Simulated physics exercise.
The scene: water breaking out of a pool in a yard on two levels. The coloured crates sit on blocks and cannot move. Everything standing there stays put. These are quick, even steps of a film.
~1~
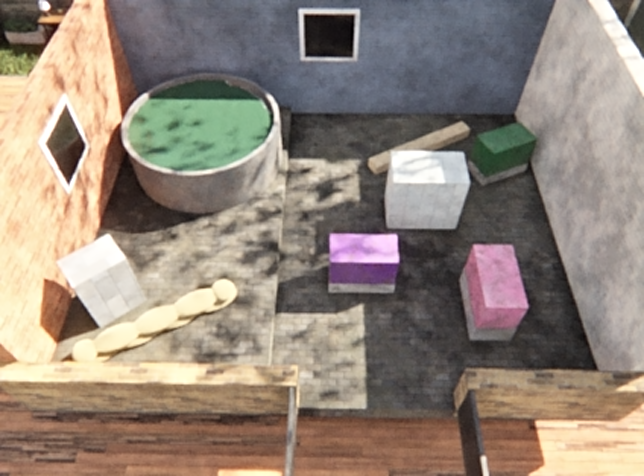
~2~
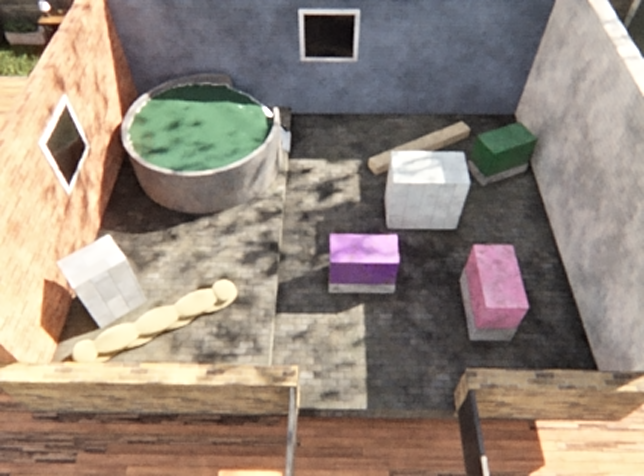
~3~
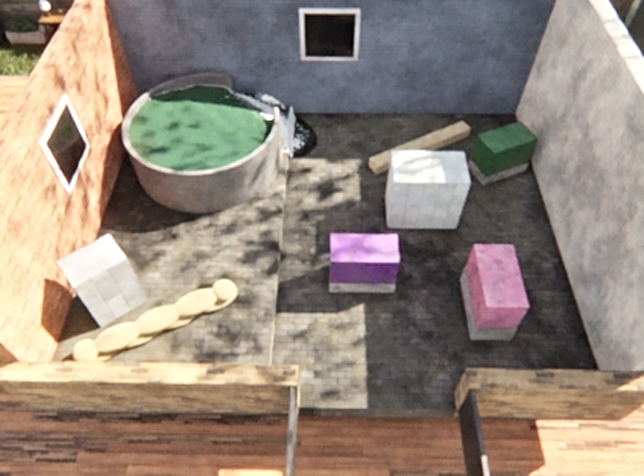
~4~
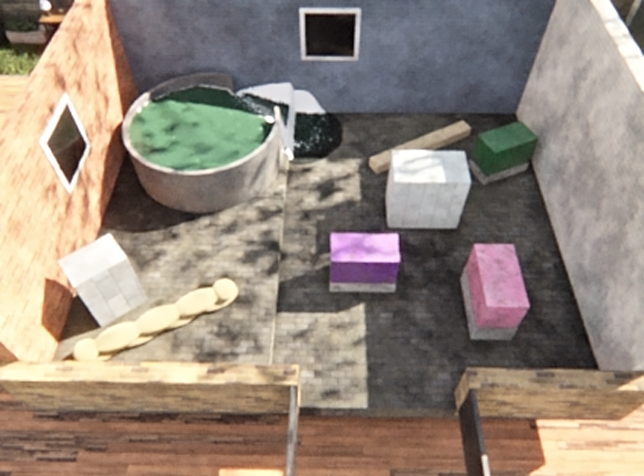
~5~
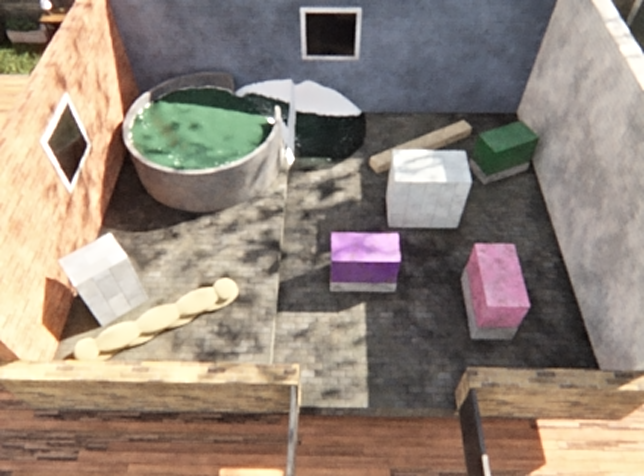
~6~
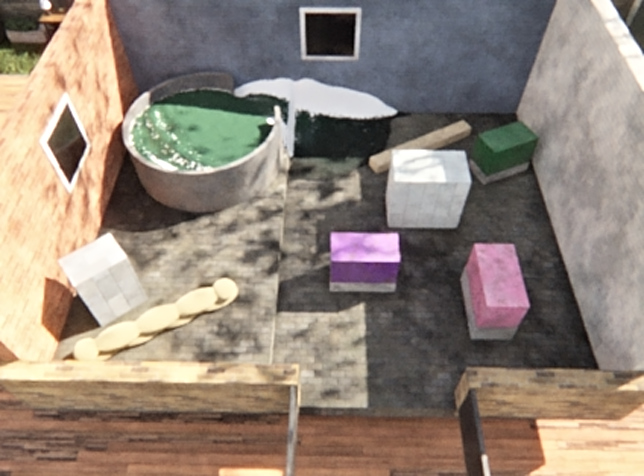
Round pool of green water breaking open at its far side, water pouring out and spreading rightward along the blue-grey back wall.
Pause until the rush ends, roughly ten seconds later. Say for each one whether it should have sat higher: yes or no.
Pink crate - no; purple crate - no; green crate - yes.
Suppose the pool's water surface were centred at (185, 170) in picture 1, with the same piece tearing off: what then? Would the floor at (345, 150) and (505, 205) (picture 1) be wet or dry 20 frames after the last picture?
Submerged, then submerged.
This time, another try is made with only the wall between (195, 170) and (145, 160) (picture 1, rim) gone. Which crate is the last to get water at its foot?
I'd go with the crate marked green.
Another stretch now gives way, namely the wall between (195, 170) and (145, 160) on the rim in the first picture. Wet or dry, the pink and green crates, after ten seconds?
Pink remains dry; green keeps dry.
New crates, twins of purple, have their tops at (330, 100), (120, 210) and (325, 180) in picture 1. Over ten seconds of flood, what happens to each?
In that order: Gets wet, is safe, is soaked.
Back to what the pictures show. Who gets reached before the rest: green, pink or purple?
That would be the crate marked green.
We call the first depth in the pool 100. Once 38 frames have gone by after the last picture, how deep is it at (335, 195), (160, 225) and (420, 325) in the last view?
In order: About 8, 2 and 4 in a hundred.
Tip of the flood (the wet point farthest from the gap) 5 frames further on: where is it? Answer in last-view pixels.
Pixel estimate: (515, 113).
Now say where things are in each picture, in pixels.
The first picture shows still water in the pool at (202, 123).
In the second picture, water pours out on the pool's far side and has run to a hidden place.
In the third picture, water pours out on the pool's far side and has run to (312, 142).
In the fourth picture, the front is at (335, 144), out from the gap on the pool's far side.
In the fifth picture, water pours out on the pool's far side and has run to (360, 112).
In the sixth picture, water pours out on the pool's far side and has run to (403, 113).
A moment on, water covers 20 % of the floor; the pink crate not reached, the purple crate not reached, the green crate water round its plinth.
Next, water covers 35 % of the floor; the pink crate not reached, the purple crate not reached, the green crate water round its plinth.
Then, water covers 55 % of the floor; the pink crate water round its plinth, the purple crate water round its plinth, the green crate water round its plinth.
Later, water covers 85 % of the floor; the pink crate water round its plinth, the purple crate water round its plinth, the green crate water round its plinth.
In the end, water covers 95 % of the floor; the pink crate stayed above the water, the purple crate stayed above the water, the green crate was topped.
